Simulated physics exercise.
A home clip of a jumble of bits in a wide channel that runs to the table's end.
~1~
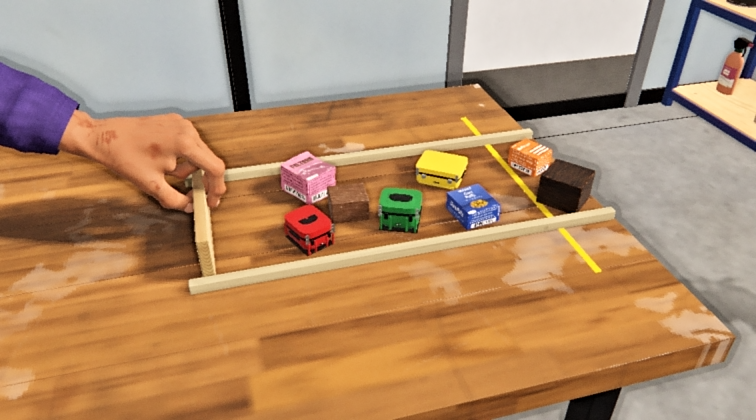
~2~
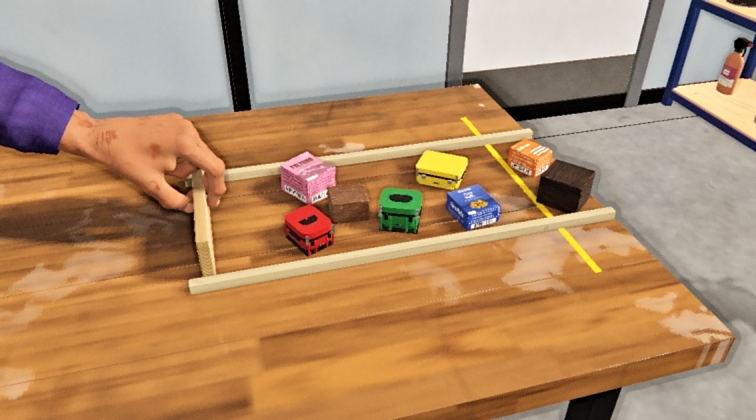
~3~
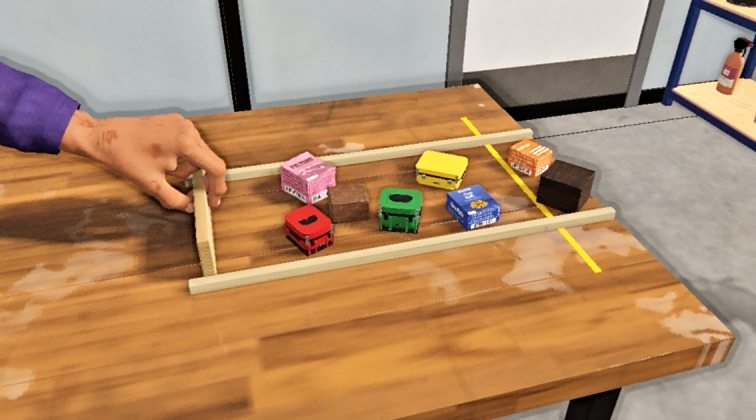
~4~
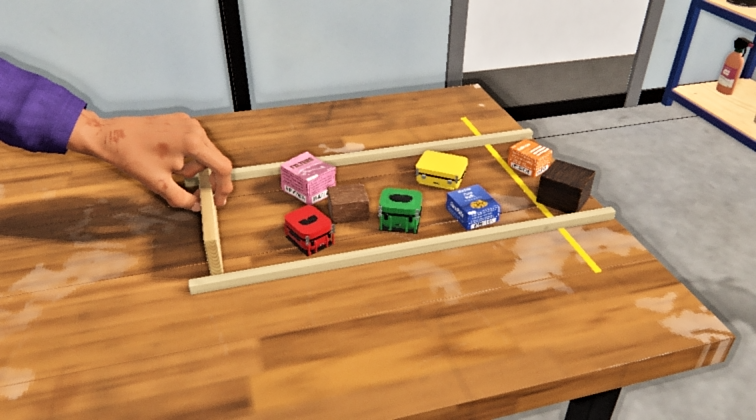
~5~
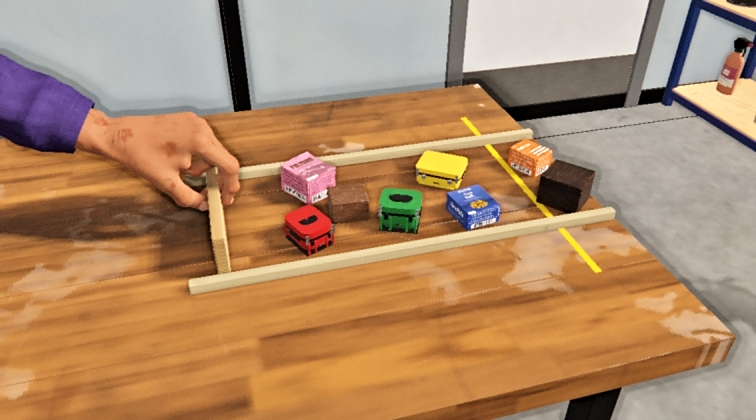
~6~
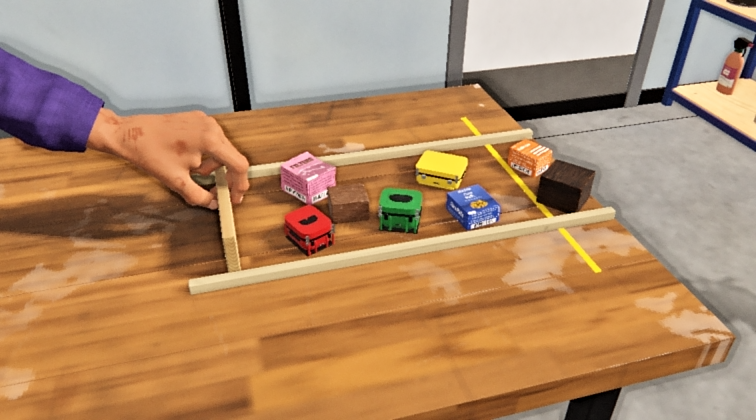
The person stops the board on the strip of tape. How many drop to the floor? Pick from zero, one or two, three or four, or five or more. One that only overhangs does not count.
The number that fall off is three or four.
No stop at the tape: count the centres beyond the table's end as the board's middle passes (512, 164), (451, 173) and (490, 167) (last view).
The counts: 3, 0 and 2.
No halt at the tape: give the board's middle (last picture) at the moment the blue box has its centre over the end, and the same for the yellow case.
Its middle is around (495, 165) and around (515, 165).
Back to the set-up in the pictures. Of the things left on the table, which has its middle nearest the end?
The yellow case.
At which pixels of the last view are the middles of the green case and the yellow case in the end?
Near (584, 182) and (554, 151).
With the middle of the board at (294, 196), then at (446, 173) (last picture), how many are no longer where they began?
First 2, then 8.
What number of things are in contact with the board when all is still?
3 of them.
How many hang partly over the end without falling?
It comes to 2.
A little later, none off yet; black block at rest near (566, 187); orange box at rest near (530, 158); blue box at rest near (473, 207).
When it is over, the number that fall off is three or four; down, blue box, orange box and black block.
